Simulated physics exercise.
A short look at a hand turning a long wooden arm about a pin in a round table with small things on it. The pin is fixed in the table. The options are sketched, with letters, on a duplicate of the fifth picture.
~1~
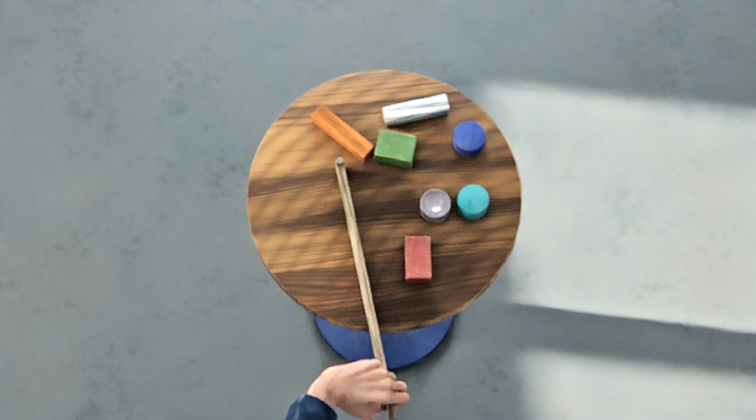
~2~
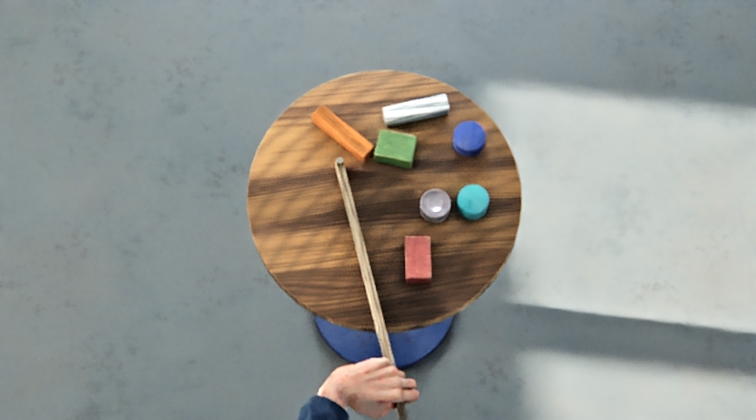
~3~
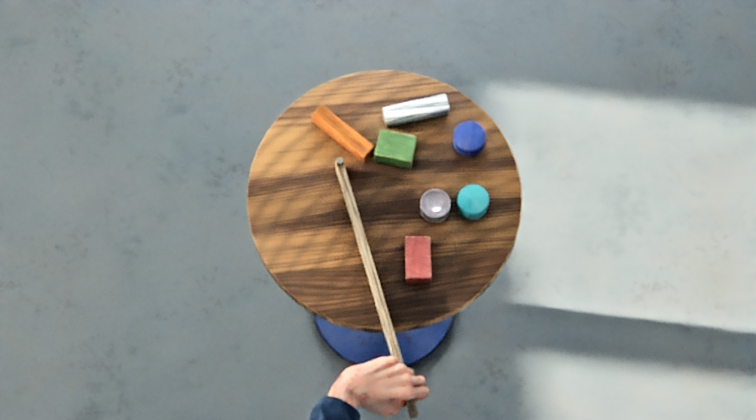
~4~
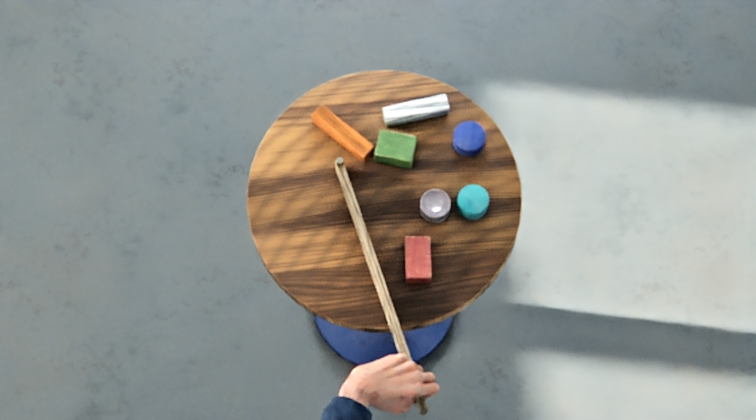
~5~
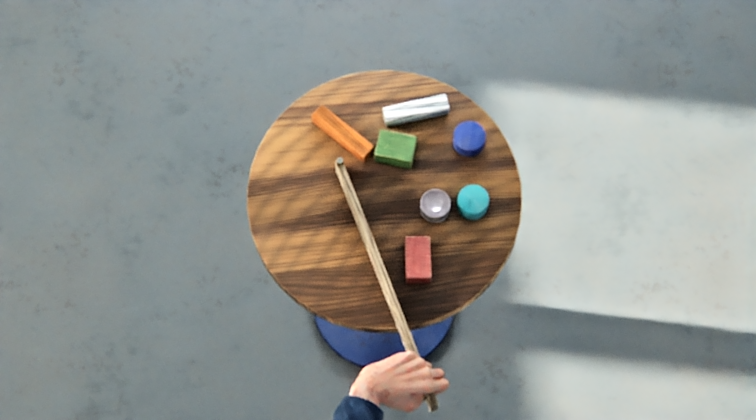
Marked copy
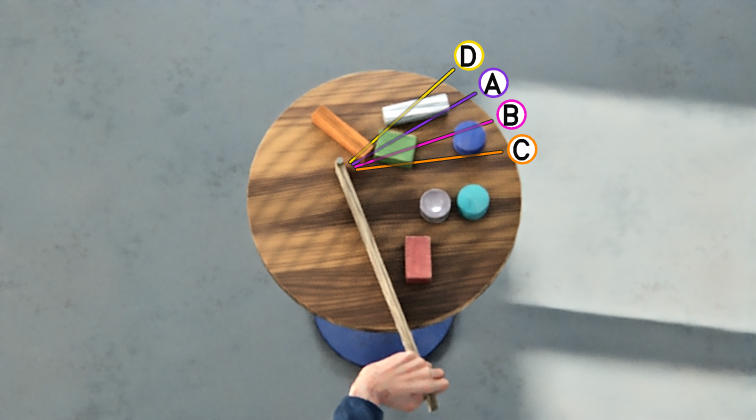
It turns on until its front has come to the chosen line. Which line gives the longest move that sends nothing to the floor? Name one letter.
It should halt at C.
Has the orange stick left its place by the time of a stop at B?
No.
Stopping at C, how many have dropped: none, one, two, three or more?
By then, none.
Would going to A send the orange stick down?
No.
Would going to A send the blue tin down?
Yes.
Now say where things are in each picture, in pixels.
In the first picture, white stick (416, 111); arm (357, 247); turquoise tin (473, 202).
In the second picture, arm (361, 246); red block (418, 260).
In the third picture, arm (365, 246); grey tin (435, 206).
In the fourth picture, arm (368, 244); white stick (416, 111).
In the fifth picture, arm (371, 243); green block (396, 149); red block (418, 260); blue tin (469, 139).
On the marked copy, A at (415, 128); B at (424, 144); C at (429, 161); D at (402, 115).
Taking C. A third of the way, arm (407, 219); red block (443, 235); grey tin (438, 199).
Two thirds of the way, arm (426, 183); turquoise tin (489, 161); blue tin (471, 137).
When it is over, arm (427, 154); turquoise tin (496, 135); blue tin (471, 115); nothing has fallen.
As for the rest, A drops the turquoise tin and blue tin; B drops the turquoise tin and blue tin; D drops the turquoise tin, blue tin and grey tin.
